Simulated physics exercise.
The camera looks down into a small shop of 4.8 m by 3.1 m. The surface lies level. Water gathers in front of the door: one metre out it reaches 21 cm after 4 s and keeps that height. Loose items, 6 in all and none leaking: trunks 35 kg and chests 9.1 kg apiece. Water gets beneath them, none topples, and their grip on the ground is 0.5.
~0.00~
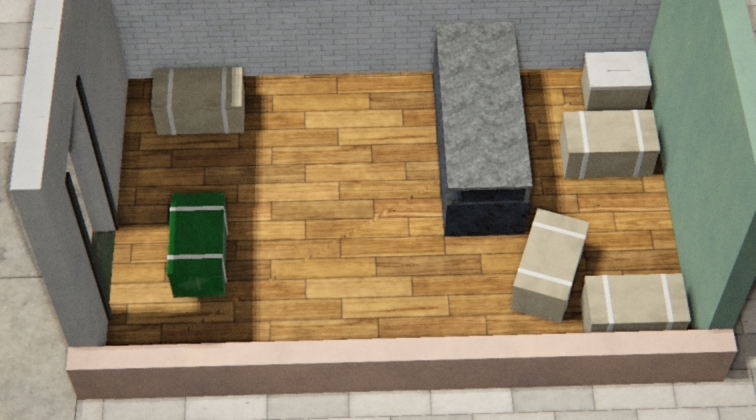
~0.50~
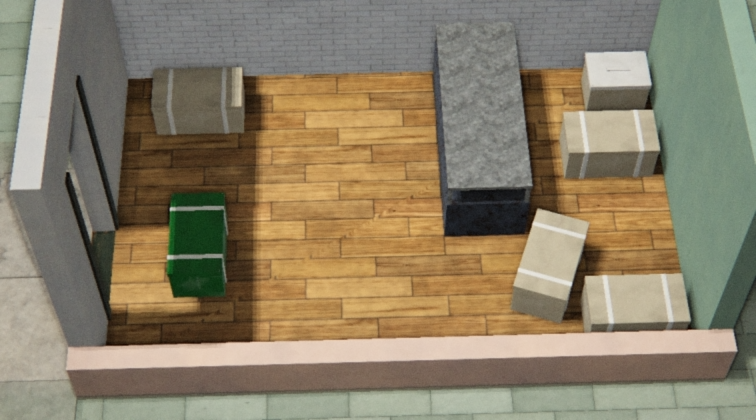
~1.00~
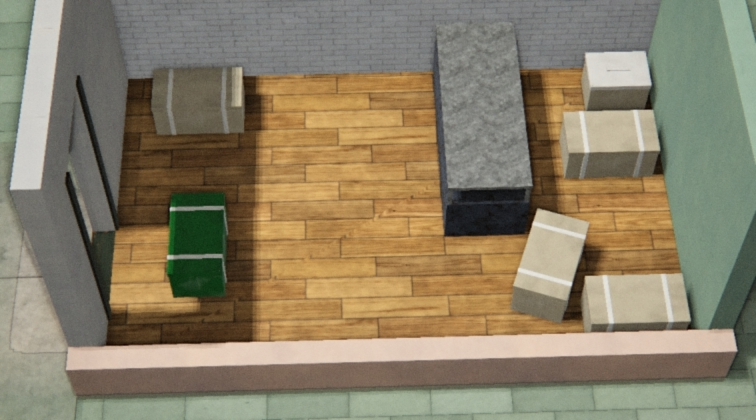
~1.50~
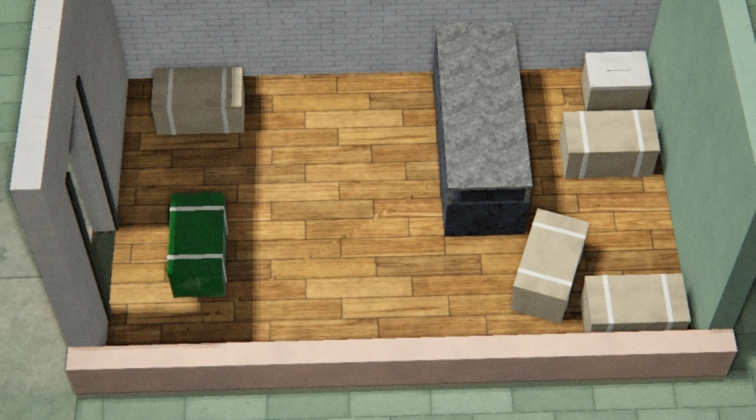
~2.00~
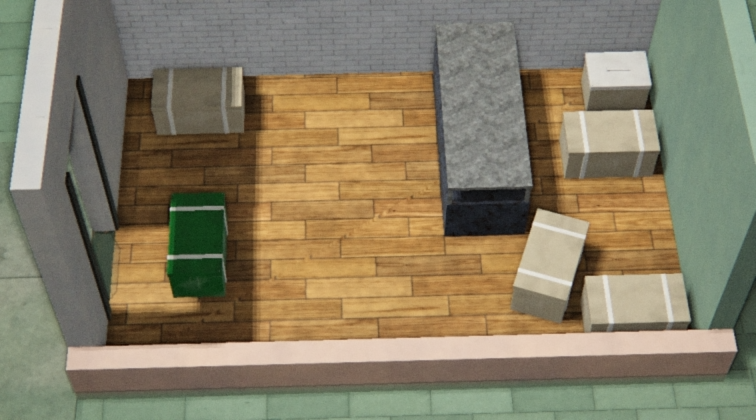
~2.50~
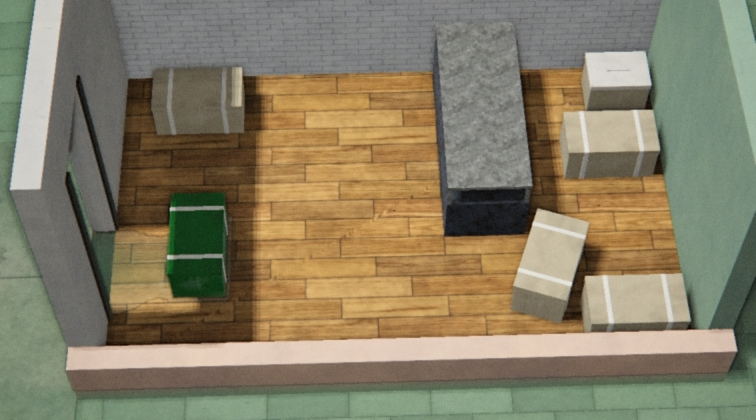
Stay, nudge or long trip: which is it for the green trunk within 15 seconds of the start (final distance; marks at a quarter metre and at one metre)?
The green trunk ends far away.
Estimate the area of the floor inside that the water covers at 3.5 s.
Some 1.5 m2.
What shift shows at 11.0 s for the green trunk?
About 120 cm.
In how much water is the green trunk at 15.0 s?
About 11 cm.
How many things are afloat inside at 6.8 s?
I count 0.
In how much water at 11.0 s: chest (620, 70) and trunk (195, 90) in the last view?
Roughly 3 and 6 cm.
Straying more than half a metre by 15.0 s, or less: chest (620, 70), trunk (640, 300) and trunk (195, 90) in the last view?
In that order: Past it, over, less.
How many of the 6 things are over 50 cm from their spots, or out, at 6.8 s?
By then 1.
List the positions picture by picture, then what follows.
The first frame shows the green trunk at (196, 232) rests on the ground; 0.0 m2 under water; 0 of 6 have shifted.
The second frame shows the green trunk at (196, 232), on the bottom; water covers 0.0 m2; 0 of 6 have shifted.
The third frame shows the green trunk at (196, 232) rests on the ground; 0.0 m2 under water; 0 of 6 have shifted.
The fourth frame shows the green trunk at (196, 232), on the bottom; 0.0 m2 under water; 0 of 6 have shifted.
The fifth frame shows the green trunk at (196, 232) rests on the ground; 0.0 m2 under water; 0 of 6 have shifted.
The sixth frame shows the green trunk at (196, 232) rests on the ground; water covers 0.3 m2; 0 of 6 have shifted.
After 3.5 s the green trunk is near (197, 232), 0.0 m from its start, aground; 0 afloat.
After 6.8 s the green trunk is near (280, 223), 0.7 m from its start, aground; 0 afloat.
After 11.0 s the green trunk is near (348, 208), 1.3 m from its start, afloat; 1 afloat.
After 15.0 s the green trunk is near (353, 80), 2.1 m from its start, afloat; 5 afloat.
